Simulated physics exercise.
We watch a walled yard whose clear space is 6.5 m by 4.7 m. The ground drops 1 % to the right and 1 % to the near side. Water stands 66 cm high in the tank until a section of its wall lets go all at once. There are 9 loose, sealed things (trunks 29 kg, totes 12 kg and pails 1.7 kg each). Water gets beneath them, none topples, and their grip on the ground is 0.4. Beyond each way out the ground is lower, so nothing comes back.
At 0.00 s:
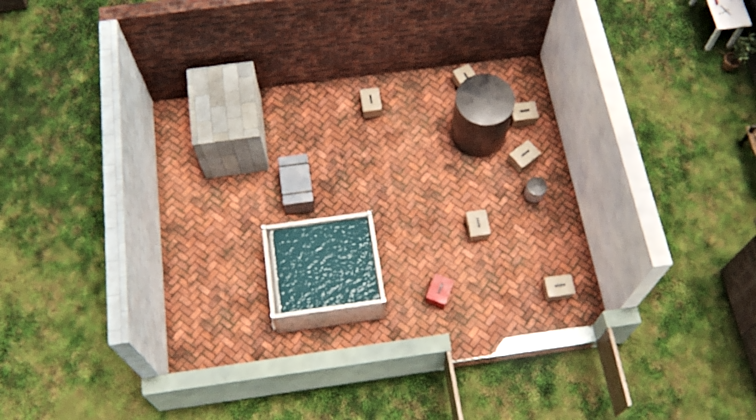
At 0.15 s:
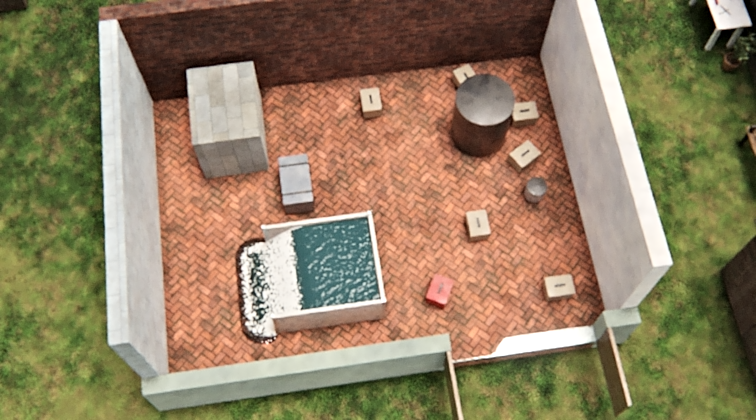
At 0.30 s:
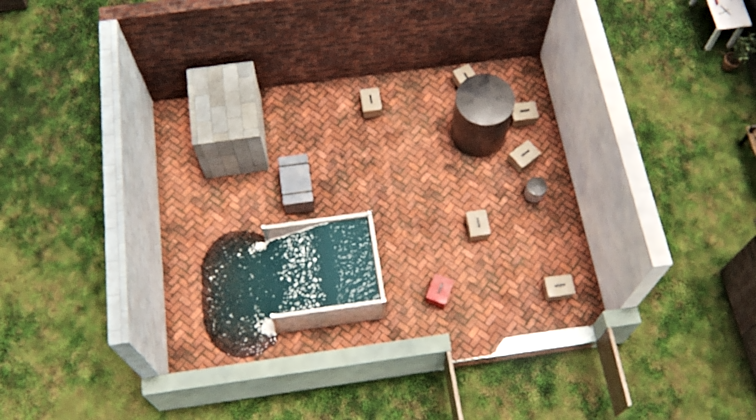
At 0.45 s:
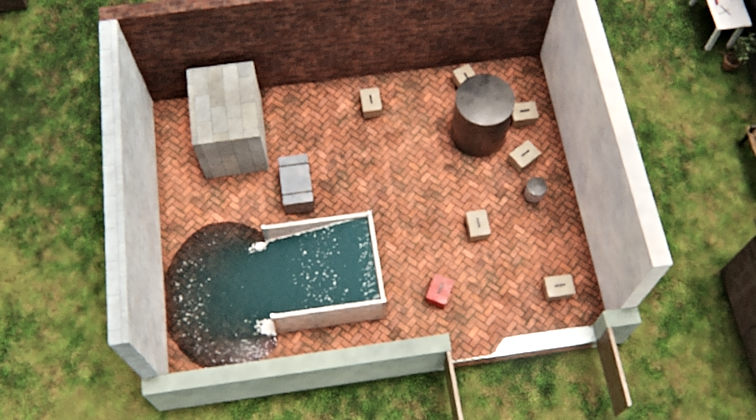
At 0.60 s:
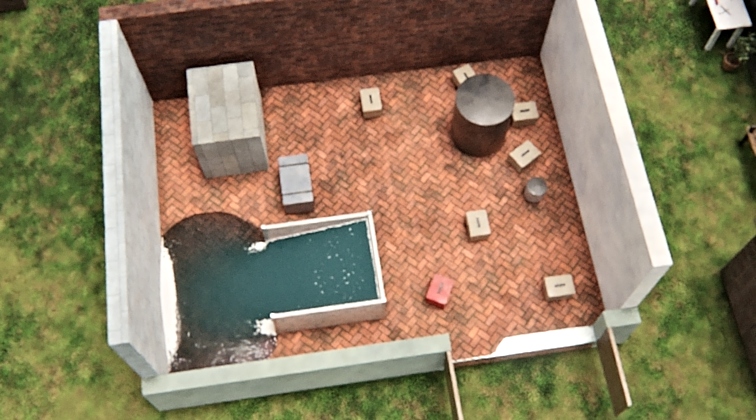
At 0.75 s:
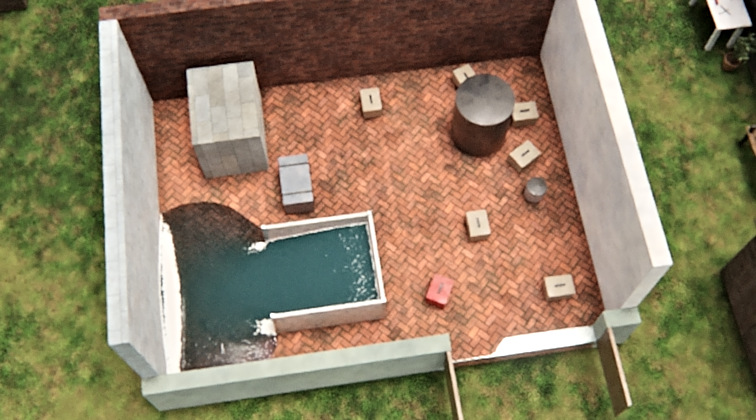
Water pours from the left side of a tank and spreads across the brick yard.
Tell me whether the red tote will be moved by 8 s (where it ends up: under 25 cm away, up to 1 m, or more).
Red tote barely shifts.
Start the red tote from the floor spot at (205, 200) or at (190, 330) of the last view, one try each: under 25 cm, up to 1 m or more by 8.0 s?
In turn: It travels far; it ends far away.
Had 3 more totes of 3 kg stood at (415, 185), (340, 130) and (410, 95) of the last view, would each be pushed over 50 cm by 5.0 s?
In turn: Under, past it, under.
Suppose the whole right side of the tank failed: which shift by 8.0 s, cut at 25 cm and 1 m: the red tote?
In that case the red tote travels far.
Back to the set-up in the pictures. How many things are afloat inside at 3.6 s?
0 of them.
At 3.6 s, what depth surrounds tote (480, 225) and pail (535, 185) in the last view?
Roughly 0 and 0 cm.
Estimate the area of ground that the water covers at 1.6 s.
Some 7.5 m2.
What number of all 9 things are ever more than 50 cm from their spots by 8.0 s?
That makes 1.
After 1.6 s the red tote is near (440, 289), 0.0 m from its start, aground; 0 of 9 are out; 0 afloat.
After 3.6 s the red tote is near (440, 288), 0.0 m from its start, aground; 0 of 9 are out; 0 afloat.
After 5.6 s the red tote is near (441, 288), 0.0 m from its start, aground; 0 of 9 are out; 0 afloat.
After 8.0 s the red tote is near (441, 288), 0.0 m from its start, aground; 0 of 9 are out; 1 afloat.
